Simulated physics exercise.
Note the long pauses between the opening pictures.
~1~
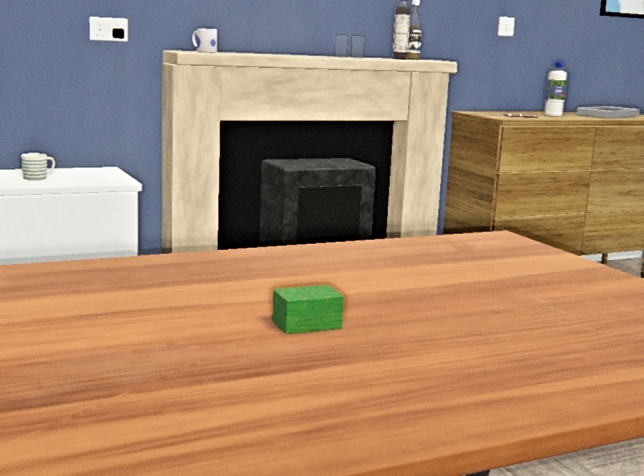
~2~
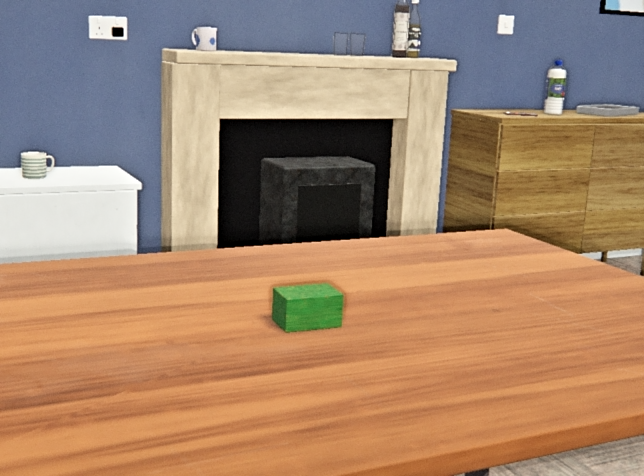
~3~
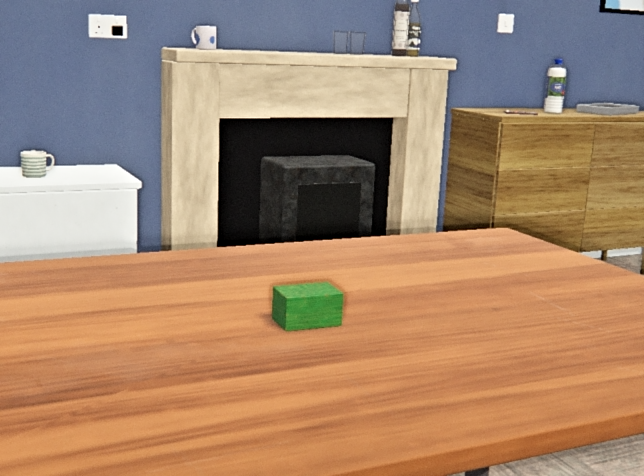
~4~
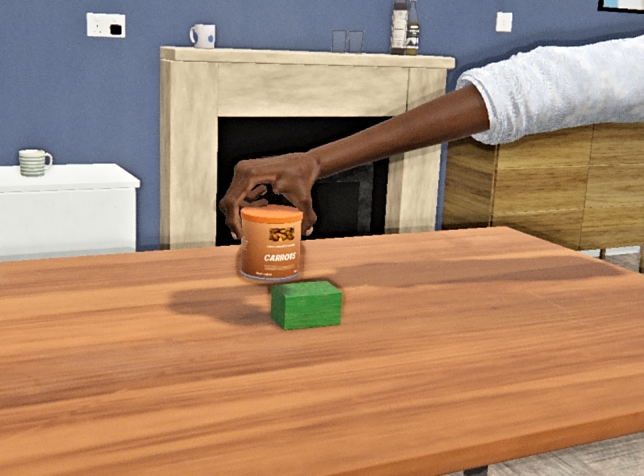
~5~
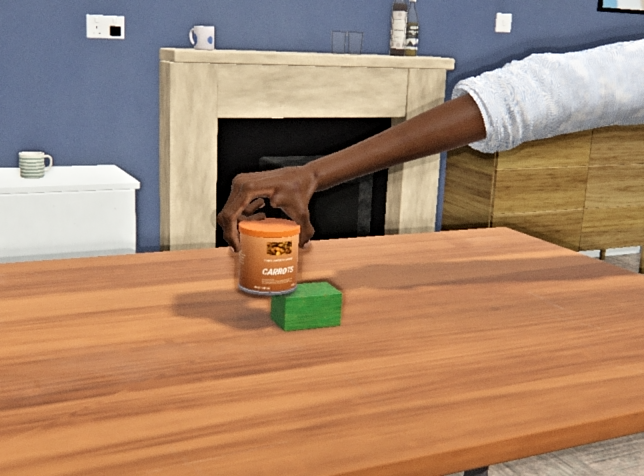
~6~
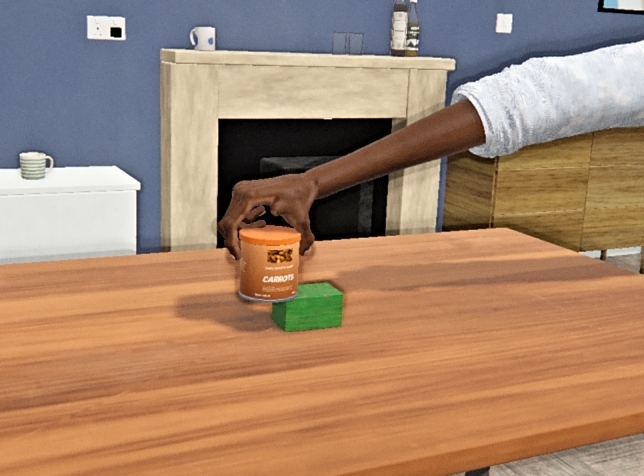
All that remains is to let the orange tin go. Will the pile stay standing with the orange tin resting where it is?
Something drops.
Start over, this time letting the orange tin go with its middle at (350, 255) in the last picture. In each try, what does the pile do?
In the end the pile crashes down.
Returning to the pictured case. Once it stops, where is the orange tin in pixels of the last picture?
It ends up close to (214, 305).
Then, 0.30 s later than the last frame, orange tin now fallen.
Then, 0.40 s later than the last frame, things are still on the move.
Then, 1.80 s later than the last frame, nothing new.
When it is over, fallen, orange tin; green block as before. End places, in pixels of the last picture, orange tin near (214, 305). The pile comes apart.
